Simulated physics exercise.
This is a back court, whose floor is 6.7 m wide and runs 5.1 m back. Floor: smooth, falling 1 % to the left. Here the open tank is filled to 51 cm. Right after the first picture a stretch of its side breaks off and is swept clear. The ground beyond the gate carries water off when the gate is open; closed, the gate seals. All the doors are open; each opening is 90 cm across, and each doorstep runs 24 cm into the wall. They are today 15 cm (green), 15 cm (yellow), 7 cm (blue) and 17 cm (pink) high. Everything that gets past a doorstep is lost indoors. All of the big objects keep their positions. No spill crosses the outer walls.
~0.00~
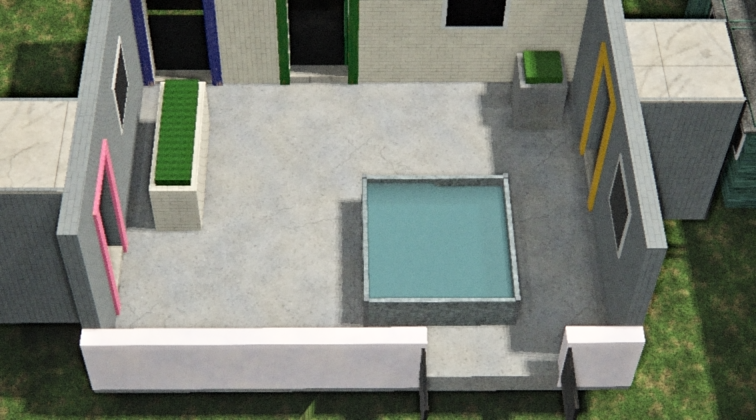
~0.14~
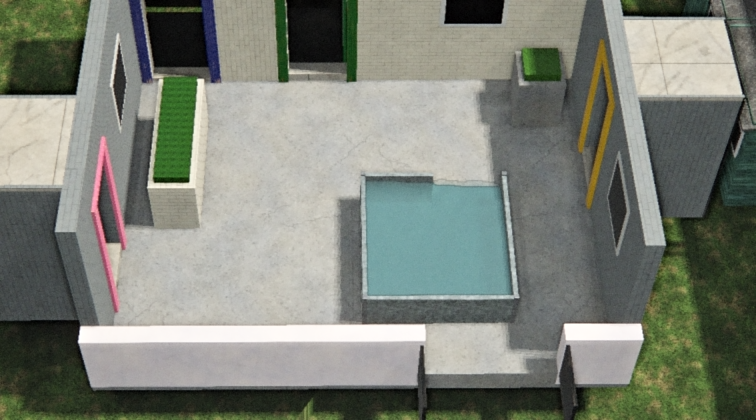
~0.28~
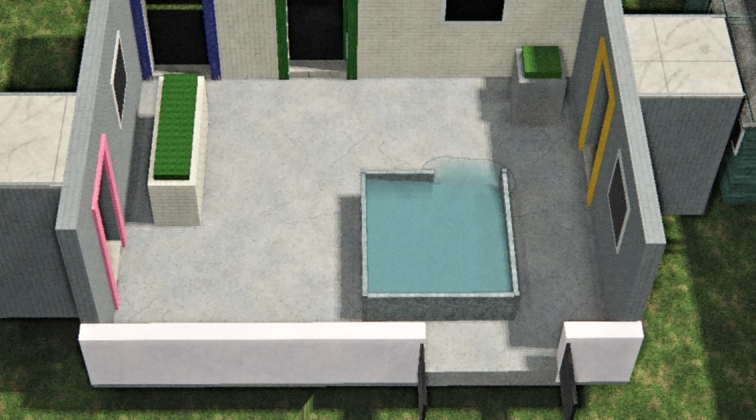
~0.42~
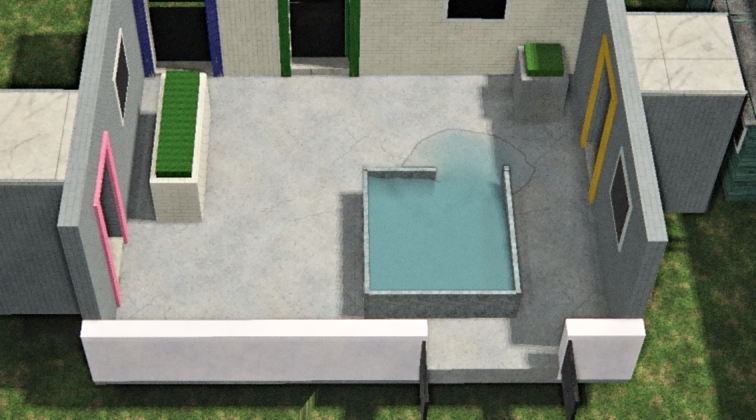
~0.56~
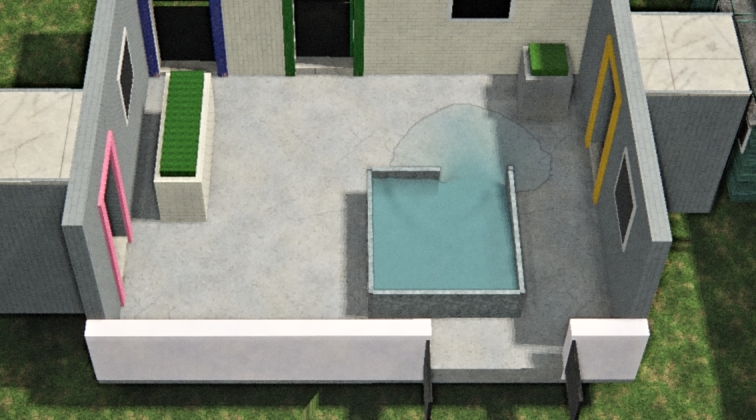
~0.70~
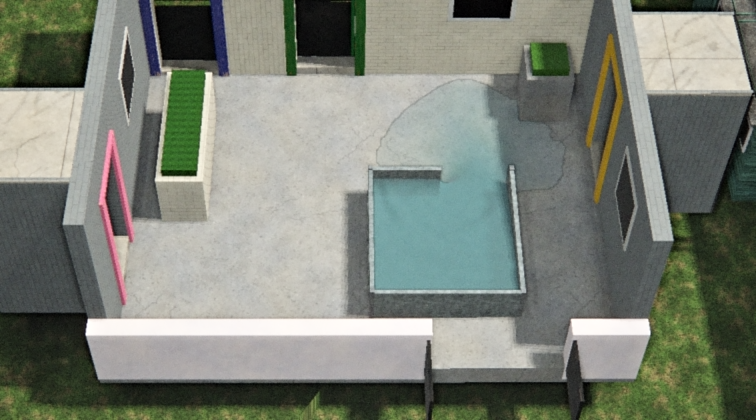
Water slips through a gap that opens in the far side of a square, grey-walled tank, seen from high above the front of a paved court. Green-topped planters stand at the back right and left, with blue and green doorways behind, pink at left, yellow at right. The water fans across the pale floor toward the back wall, spreading wider, while the view shifts very slightly.
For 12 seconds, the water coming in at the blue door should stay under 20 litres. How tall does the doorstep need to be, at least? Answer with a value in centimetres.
Close to 11.5 cm is just enough.
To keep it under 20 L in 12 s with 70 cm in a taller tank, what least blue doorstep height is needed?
I'd say close to 16 cm.
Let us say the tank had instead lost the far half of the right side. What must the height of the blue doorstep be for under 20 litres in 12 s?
Some 7.5 centimetres.
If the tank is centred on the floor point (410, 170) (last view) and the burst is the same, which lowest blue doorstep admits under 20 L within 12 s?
Roughly 11.5 cm is needed.
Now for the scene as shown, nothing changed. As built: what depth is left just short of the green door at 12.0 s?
The depth there is around 4.0 cm.
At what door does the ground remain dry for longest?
Last: Pink.
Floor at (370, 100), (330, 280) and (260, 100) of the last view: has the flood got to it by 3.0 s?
So the three spots come out swamped, spared, swamped, in that order.
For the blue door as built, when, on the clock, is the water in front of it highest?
8.0 s.
After 1.4 s water covers 20 % of the floor, deepest (29 cm) near (498, 76); it has not reached the blue door.
After 3.0 s water covers 40 % of the floor, deepest (28 cm) near (556, 84); 3 cm at the blue door, 0 litres in over its 7 cm doorstep.
After 12.0 s water covers 95 % of the floor, deepest (10 cm) near (124, 298); 10 cm at the blue door, 84 litres in over its 7 cm doorstep.
At the blue door as built, the water arrived by 2.8 s and peaked near 14 cm at 7.8 s.
Run again over the same 12 s with other heights there, 34 litres in over 10 cm, 4 litres over 14 cm. The limit of 20 litres is kept from about 11.5 cm up.
